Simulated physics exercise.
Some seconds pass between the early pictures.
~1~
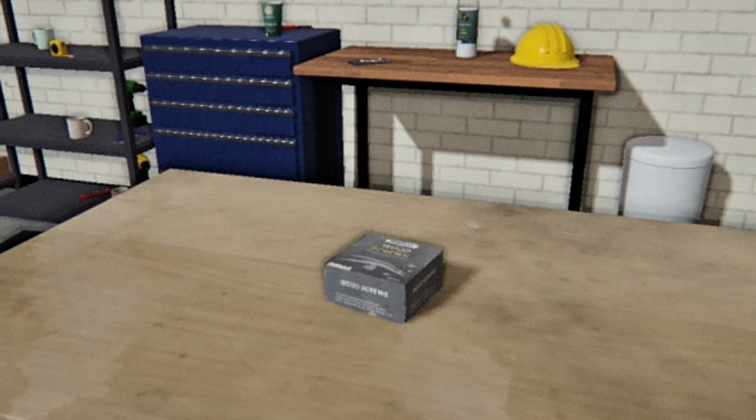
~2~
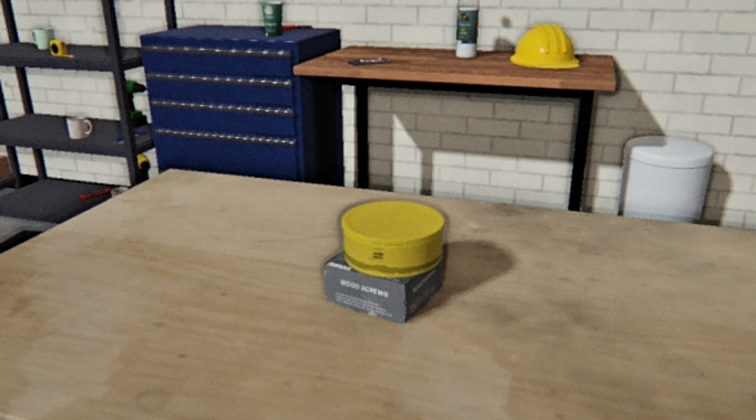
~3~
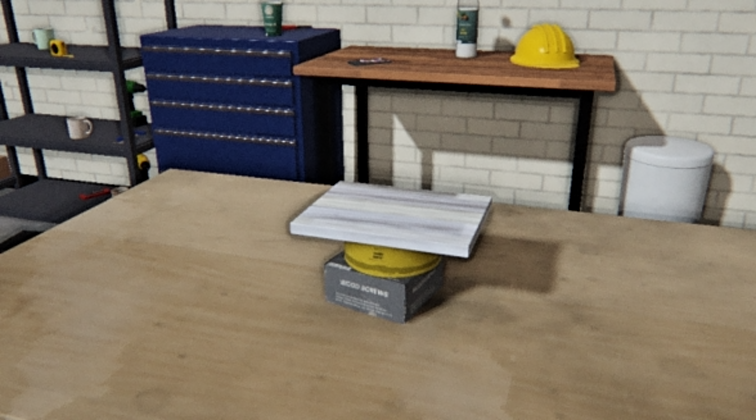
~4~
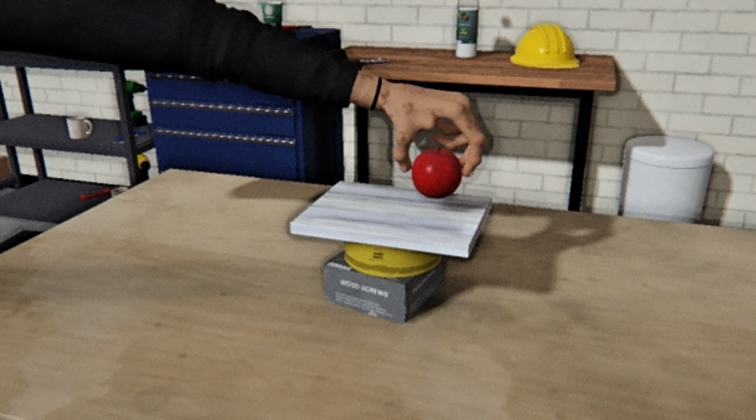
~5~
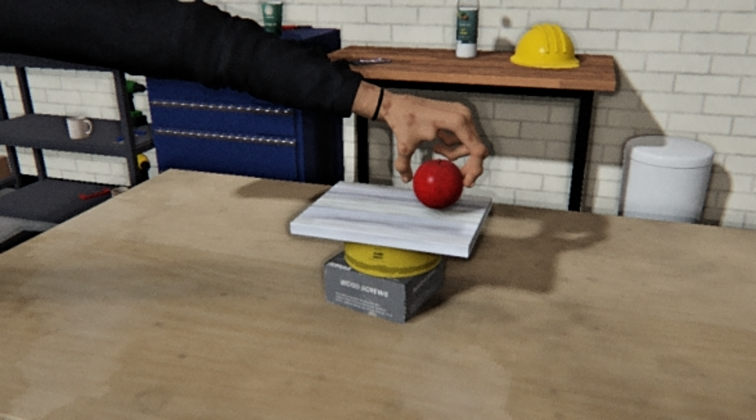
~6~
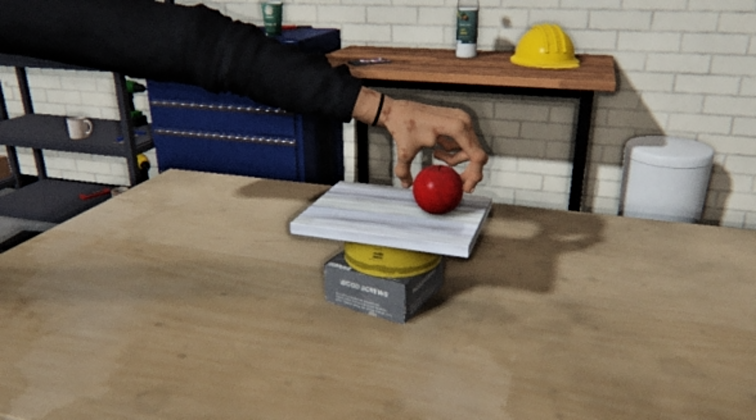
A hand lowering a red apple onto a white board, after a yellow tin and the board appear stacked on a grey box.
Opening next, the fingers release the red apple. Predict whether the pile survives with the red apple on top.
I expect everything to stay in place.
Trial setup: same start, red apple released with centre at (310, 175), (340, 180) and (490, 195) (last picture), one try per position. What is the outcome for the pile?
The pile collapses the first time, remains standing the second time and collapses the third time.
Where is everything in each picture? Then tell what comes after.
The last thing is not in view yet, in the first picture.
The last thing is not in view yet; grey box (385, 275), in the second picture.
The last thing is not in view yet, in the third picture.
Coming down; red apple (437, 173); white board (396, 215), in the fourth picture.
Coming down; red apple (438, 184); grey box (385, 275), in the fifth picture.
In place under the hand; red apple (438, 190), in the sixth picture.
Then, 0.70 s past the last view, nothing moves.
Then, 1.60 s past the last view, red apple resting near (438, 191).
Finally, all 4 still in place. Final places as the last picture's camera would see them, red apple near (439, 191). The pile keeps its balance.
